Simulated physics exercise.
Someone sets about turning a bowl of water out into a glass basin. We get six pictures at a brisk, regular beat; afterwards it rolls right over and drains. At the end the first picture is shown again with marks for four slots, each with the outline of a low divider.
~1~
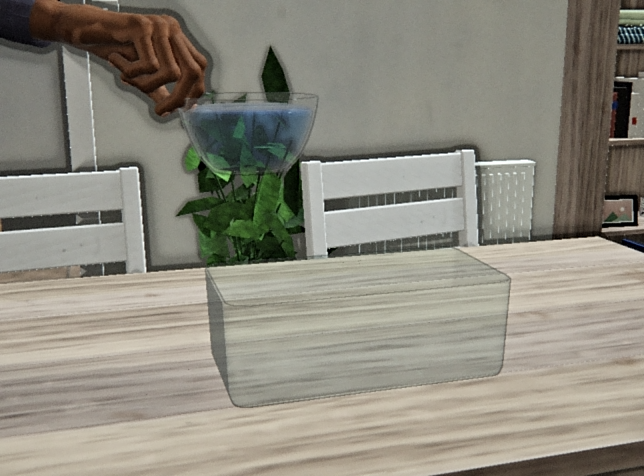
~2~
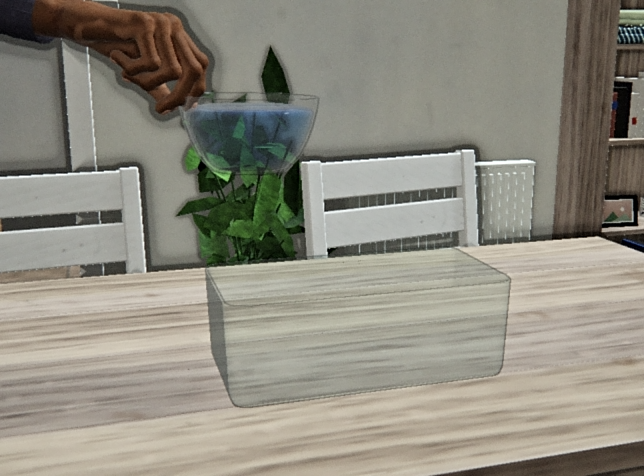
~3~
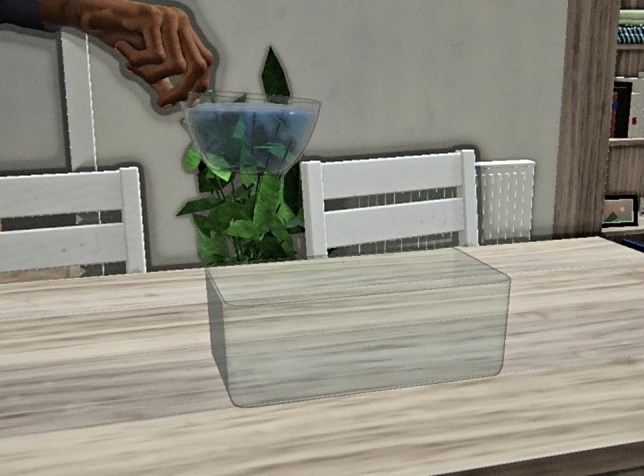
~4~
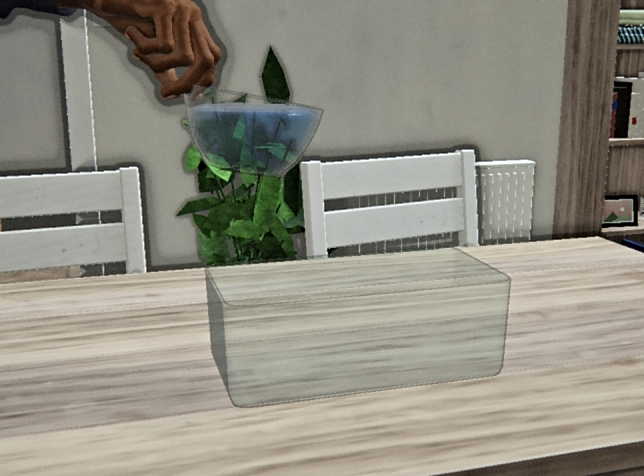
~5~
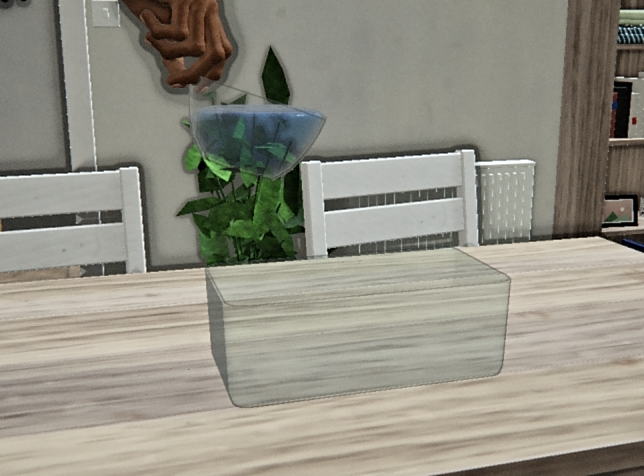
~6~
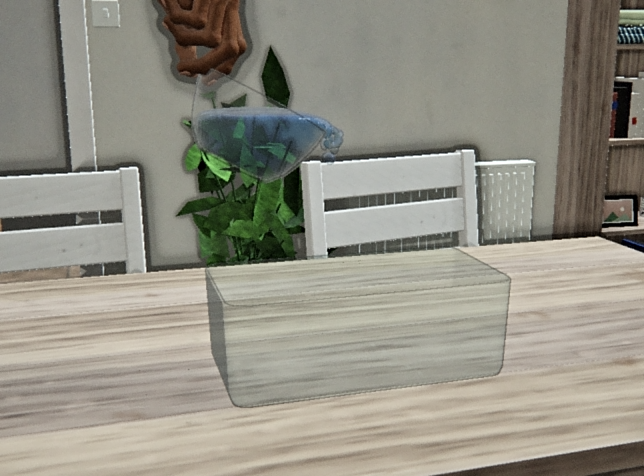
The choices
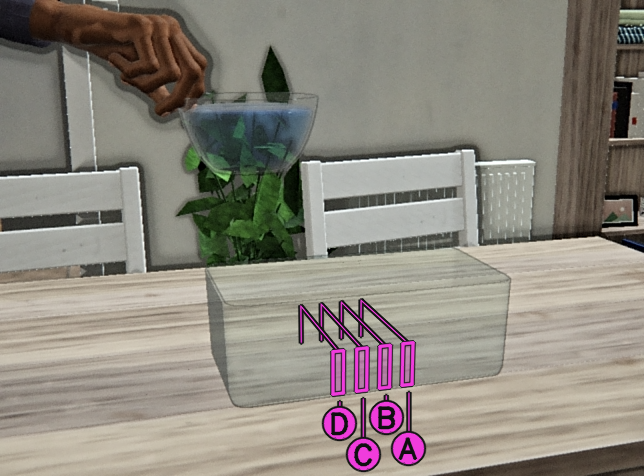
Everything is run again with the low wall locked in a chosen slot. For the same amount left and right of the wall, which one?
The best position is A.
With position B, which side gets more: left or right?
The right one.
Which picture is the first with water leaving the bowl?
Picture 5.
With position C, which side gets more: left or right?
More ends on the right.
In magenta, A at (408, 392); B at (386, 395); C at (363, 398); D at (339, 401).
If A is chosen, about 55 % ends left of the wall and 43 % right of it.
If B is chosen, about 26 % ends left of the wall and 73 % right of it.
If C is chosen, about 13 % ends left of the wall and 86 % right of it.
If D is chosen, about 4 % ends left of the wall and 95 % right of it.
